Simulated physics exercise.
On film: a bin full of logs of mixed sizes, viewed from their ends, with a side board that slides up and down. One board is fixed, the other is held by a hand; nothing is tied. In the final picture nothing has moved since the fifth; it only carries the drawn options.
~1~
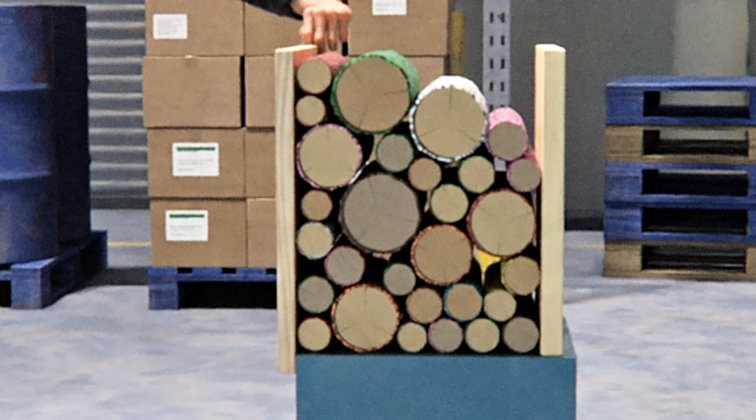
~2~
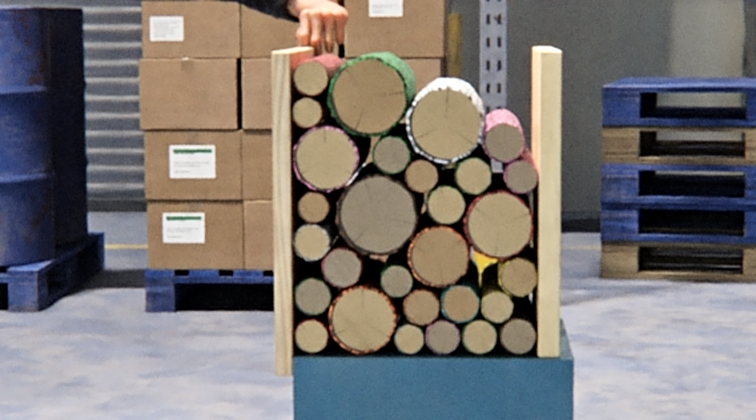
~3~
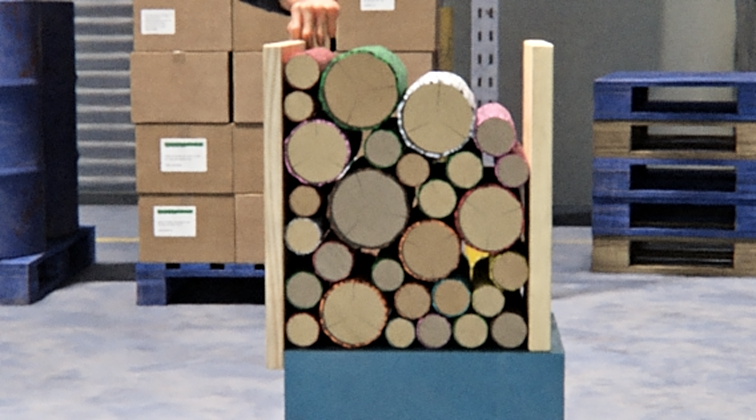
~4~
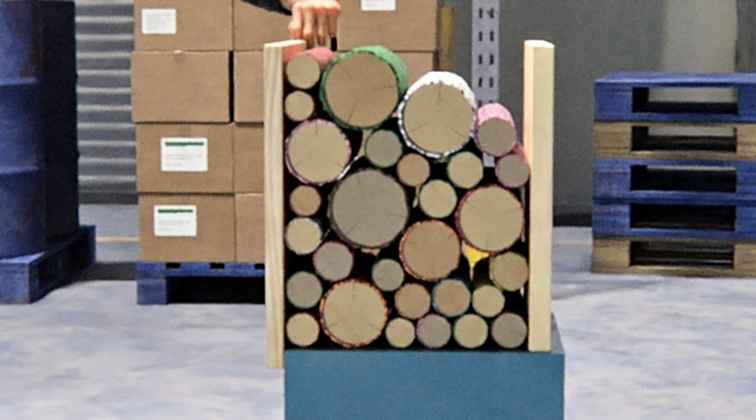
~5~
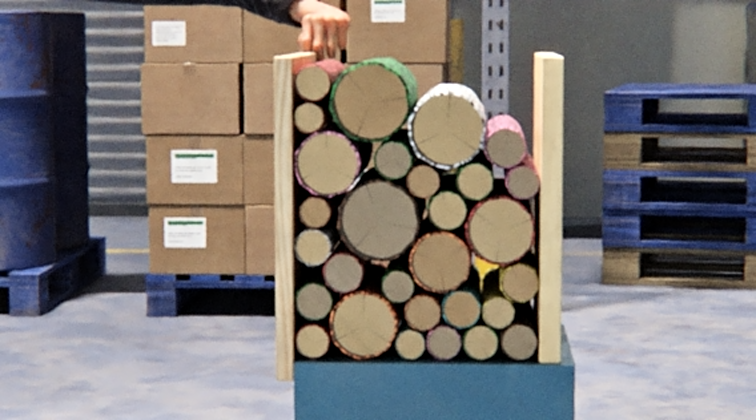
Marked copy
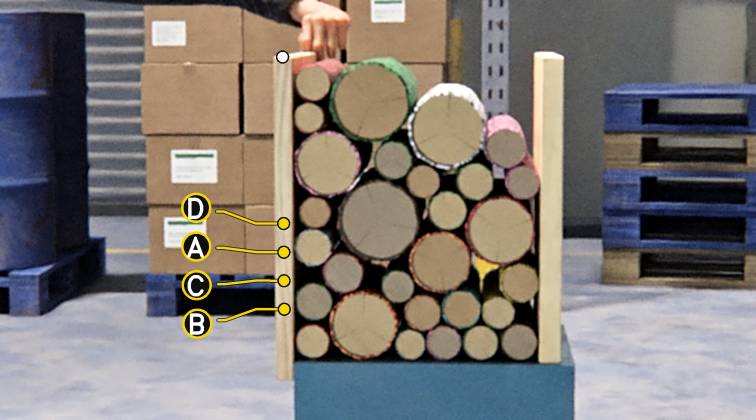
In this clip, logs of mixed sizes sit stacked end-on between two upright wooden boards on a blue base, while a hand stays at the top left. The view shifts slightly, and the logs show no clear movement.
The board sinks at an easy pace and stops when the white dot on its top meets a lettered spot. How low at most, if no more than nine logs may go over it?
B is the limit.
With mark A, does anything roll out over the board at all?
At A: Yes.
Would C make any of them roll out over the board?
Yes, at C.
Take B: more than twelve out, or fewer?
At B, fewer than twelve.
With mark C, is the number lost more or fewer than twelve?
It loses fewer than twelve.
On the marked copy, A at (284, 252); B at (284, 310); C at (284, 281); D at (283, 224); the white dot at (282, 57).
With B. Early on, top of the board (293, 160).
Further on, top of the board (294, 272).
At the end, top of the board (294, 308), about six out over the board.
As for the rest, A about four out over the board; C about four out over the board; D two out over the board.
